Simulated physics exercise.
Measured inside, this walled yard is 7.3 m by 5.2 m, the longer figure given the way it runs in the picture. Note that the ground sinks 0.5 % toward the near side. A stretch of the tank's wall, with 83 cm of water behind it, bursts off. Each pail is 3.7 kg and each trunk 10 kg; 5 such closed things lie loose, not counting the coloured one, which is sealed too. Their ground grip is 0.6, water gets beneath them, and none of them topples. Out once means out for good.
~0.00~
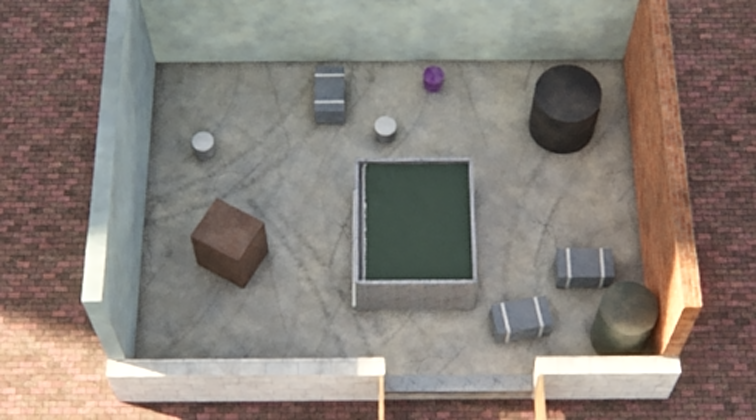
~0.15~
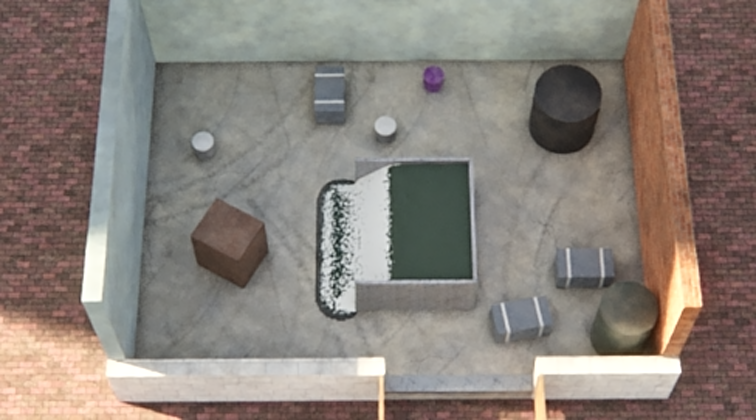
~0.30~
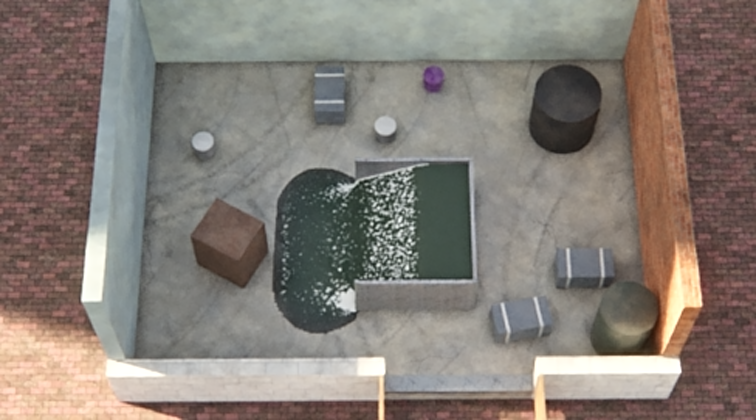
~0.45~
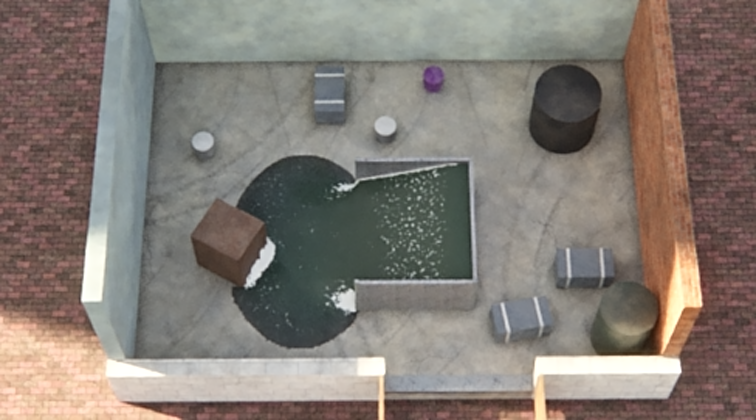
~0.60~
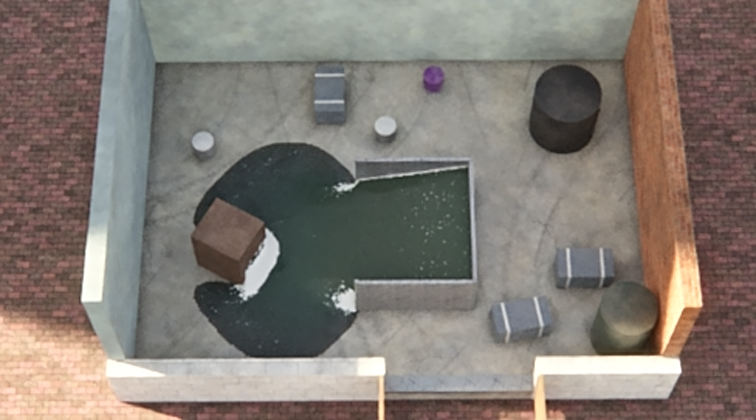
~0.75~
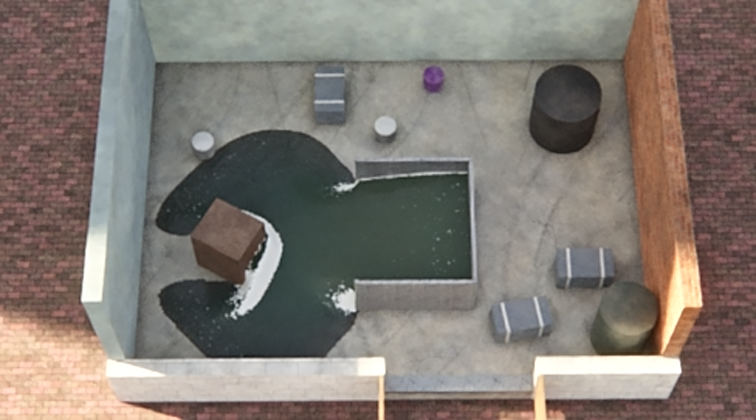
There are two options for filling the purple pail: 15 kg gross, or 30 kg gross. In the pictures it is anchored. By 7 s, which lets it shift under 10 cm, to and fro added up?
I would say only the 30 kg option.
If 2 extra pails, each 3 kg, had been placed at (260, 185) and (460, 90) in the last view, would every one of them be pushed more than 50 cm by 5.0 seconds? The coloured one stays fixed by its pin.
Going through them in that order, the answers are too far and not too far.
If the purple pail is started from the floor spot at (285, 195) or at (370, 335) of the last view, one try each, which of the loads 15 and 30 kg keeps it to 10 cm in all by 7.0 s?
At the first place nothing works, and at the second the small mass does it.
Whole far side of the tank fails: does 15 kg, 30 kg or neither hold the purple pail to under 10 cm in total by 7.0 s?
In that case no choice suffices.
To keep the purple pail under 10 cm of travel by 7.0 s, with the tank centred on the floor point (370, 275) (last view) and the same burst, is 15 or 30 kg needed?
In that case, simply put, the heavier one is needed.
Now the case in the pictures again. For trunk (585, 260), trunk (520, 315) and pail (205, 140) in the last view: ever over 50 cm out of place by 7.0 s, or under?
Well, they come out not exceeding it, not exceeding it and exceeding it, in that order.
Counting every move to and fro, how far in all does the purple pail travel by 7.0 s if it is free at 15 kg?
Some 100 centimetres of travel in total.
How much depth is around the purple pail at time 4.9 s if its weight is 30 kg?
11 cm, roughly.
After 1.4 s the purple pail would be 0 cm from its start with 15 kg and 0 cm from its start with 30 kg; 0 cm of water round it then.
After 3.1 s the purple pail would be 0 cm from its start with 15 kg and 0 cm from its start with 30 kg; 0 cm of water round it then.
After 4.9 s the purple pail would be 38 cm from its start with 15 kg and 1 cm from its start with 30 kg; 11 cm of water round it then.
After 7.0 s the purple pail would be 96 cm from its start with 15 kg and 1 cm from its start with 30 kg; 8 cm of water round it then.
